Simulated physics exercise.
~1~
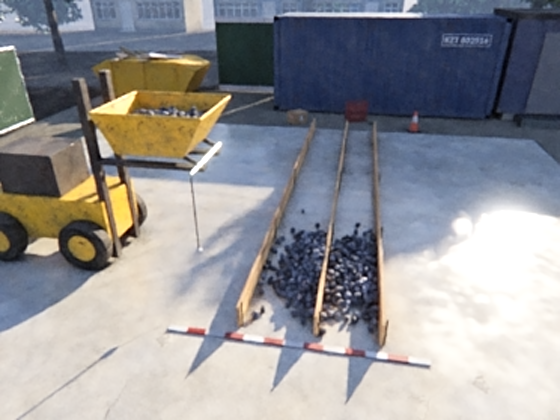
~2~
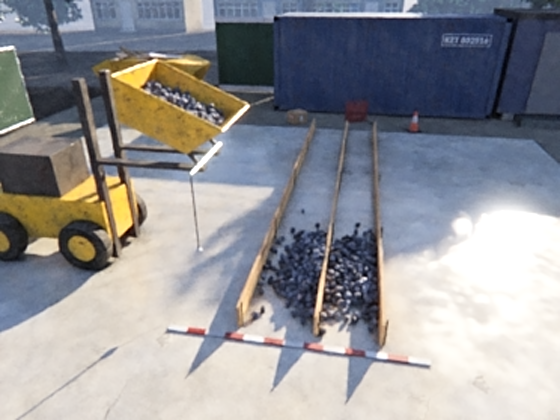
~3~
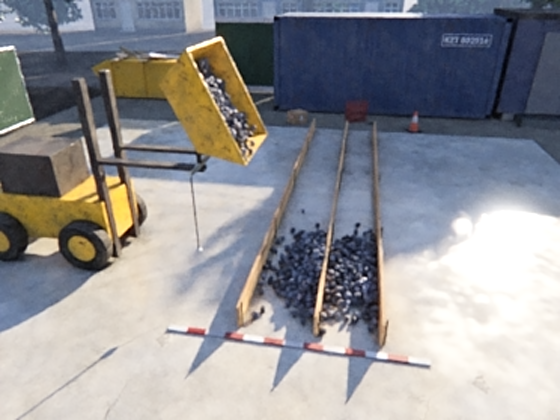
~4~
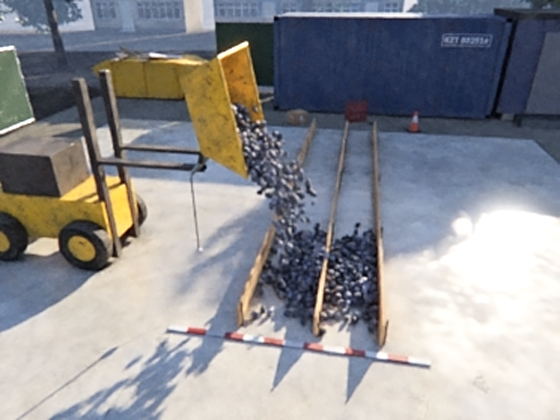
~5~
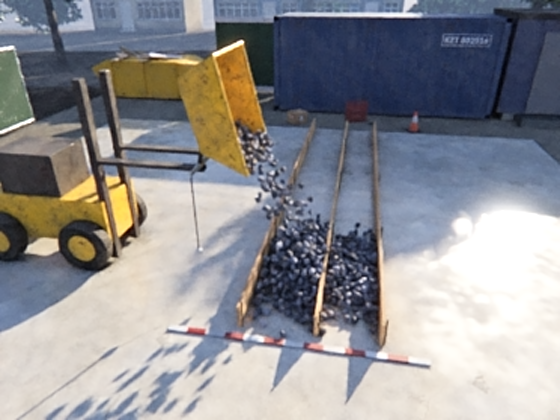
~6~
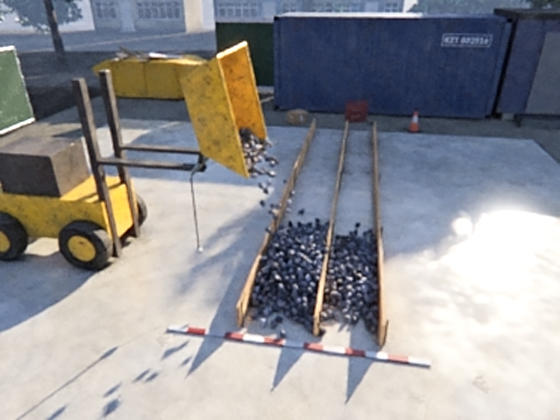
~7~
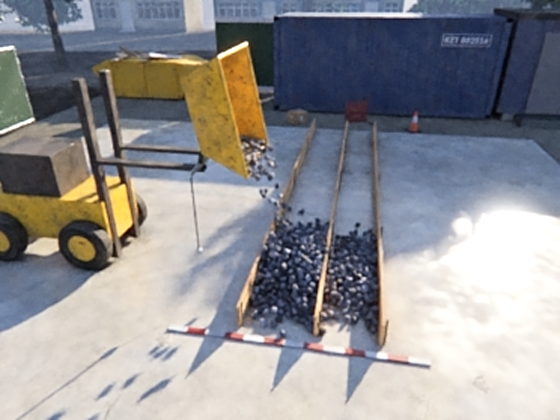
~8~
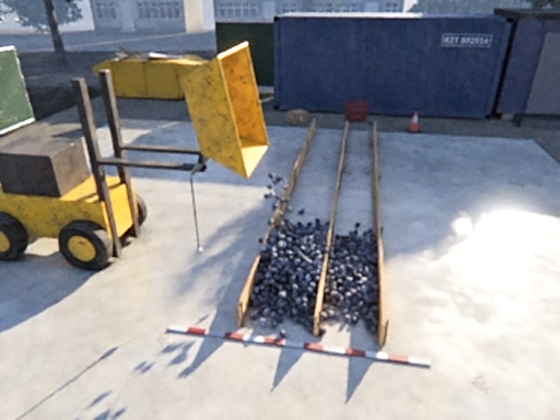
At first, a yellow loader on the left holds a raised skip of dark stones, level, beside a loose pile lying between three wooden boards on a concrete yard. The skip tips steadily to the right, its stones staying inside until it is steeply tilted. Then they pour over the lip in a thick stream, landing mostly in the near bay. The flow thins to a trickle while the skip stays steep, and the last stones tumble down. It ends empty and still tipped, with the near bay much fuller and the far bay only slightly more so.
